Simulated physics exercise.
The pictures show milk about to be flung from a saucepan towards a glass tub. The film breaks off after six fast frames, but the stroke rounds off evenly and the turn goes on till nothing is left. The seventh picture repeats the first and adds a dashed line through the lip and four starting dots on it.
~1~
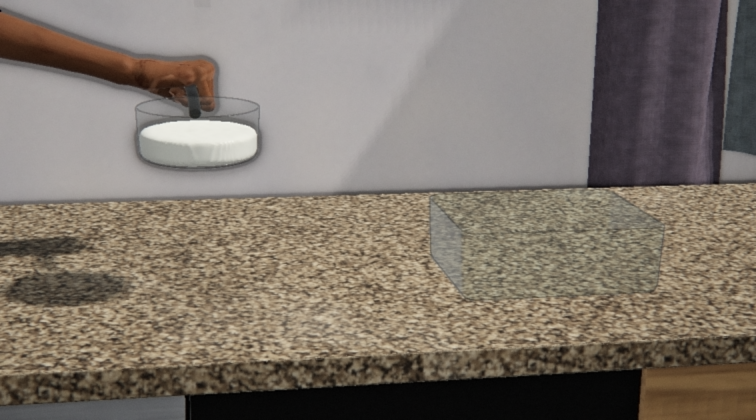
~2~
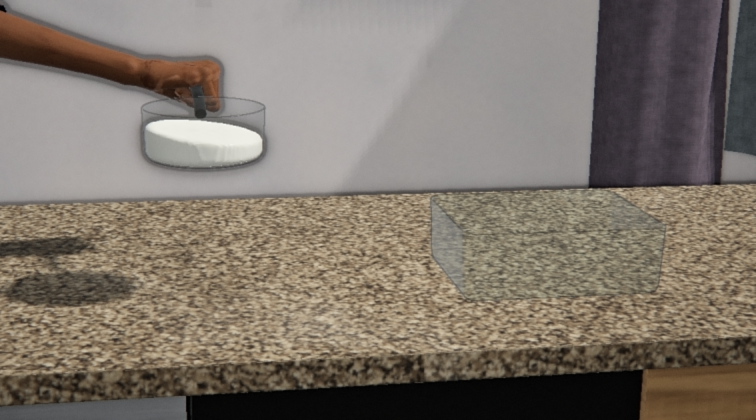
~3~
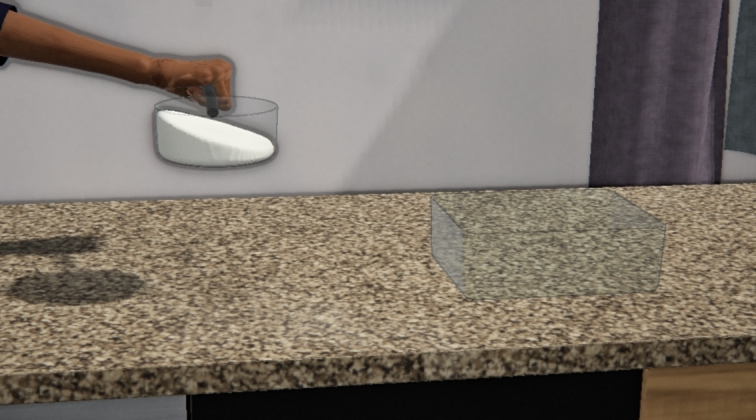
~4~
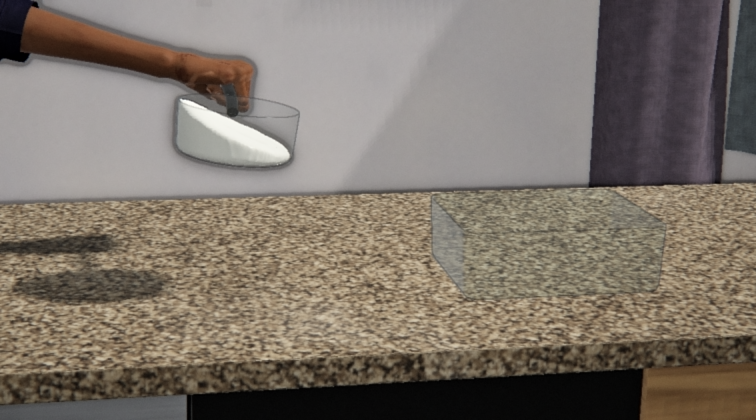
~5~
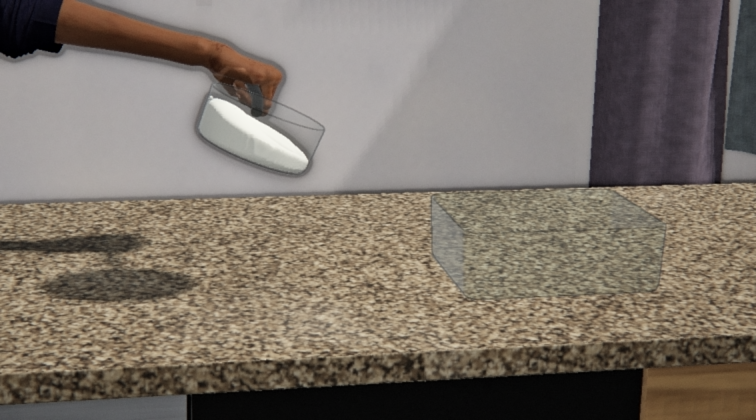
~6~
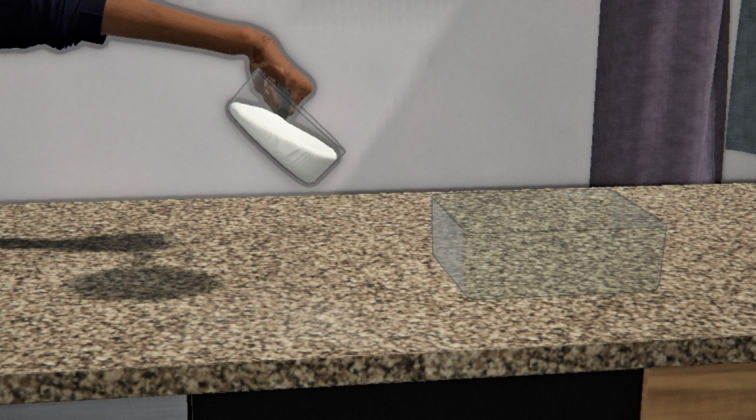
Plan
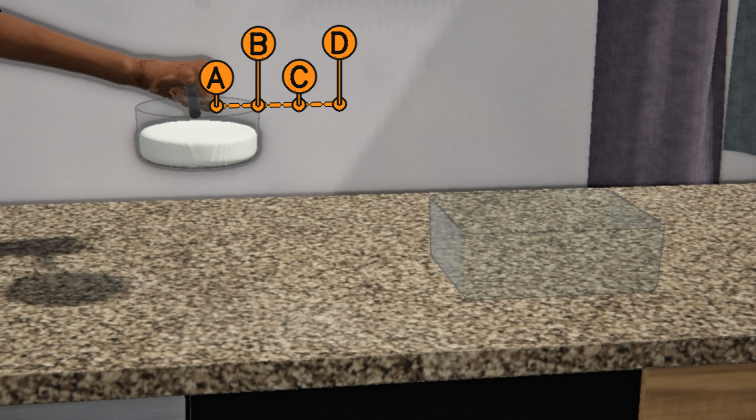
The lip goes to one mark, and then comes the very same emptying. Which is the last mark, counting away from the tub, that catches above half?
C will do.
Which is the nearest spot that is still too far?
The answer is B.
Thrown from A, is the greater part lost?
Yes, that goes wrong.
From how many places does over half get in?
Two of the four.
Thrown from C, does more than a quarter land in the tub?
Yes, it does.
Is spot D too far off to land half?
No.
In orange, A at (216, 105); B at (258, 105); C at (299, 104); D at (339, 104).
With A, about 1 % lands in the tub, 97 % falls short and 3 % goes beside or beyond.
With B, about 26 % lands in the tub, 70 % falls short and 5 % goes beside or beyond.
With C, about 65 % lands in the tub, 26 % falls short and 9 % goes beside or beyond.
With D, about 74 % lands in the tub, 9 % falls short and 17 % goes beside or beyond.
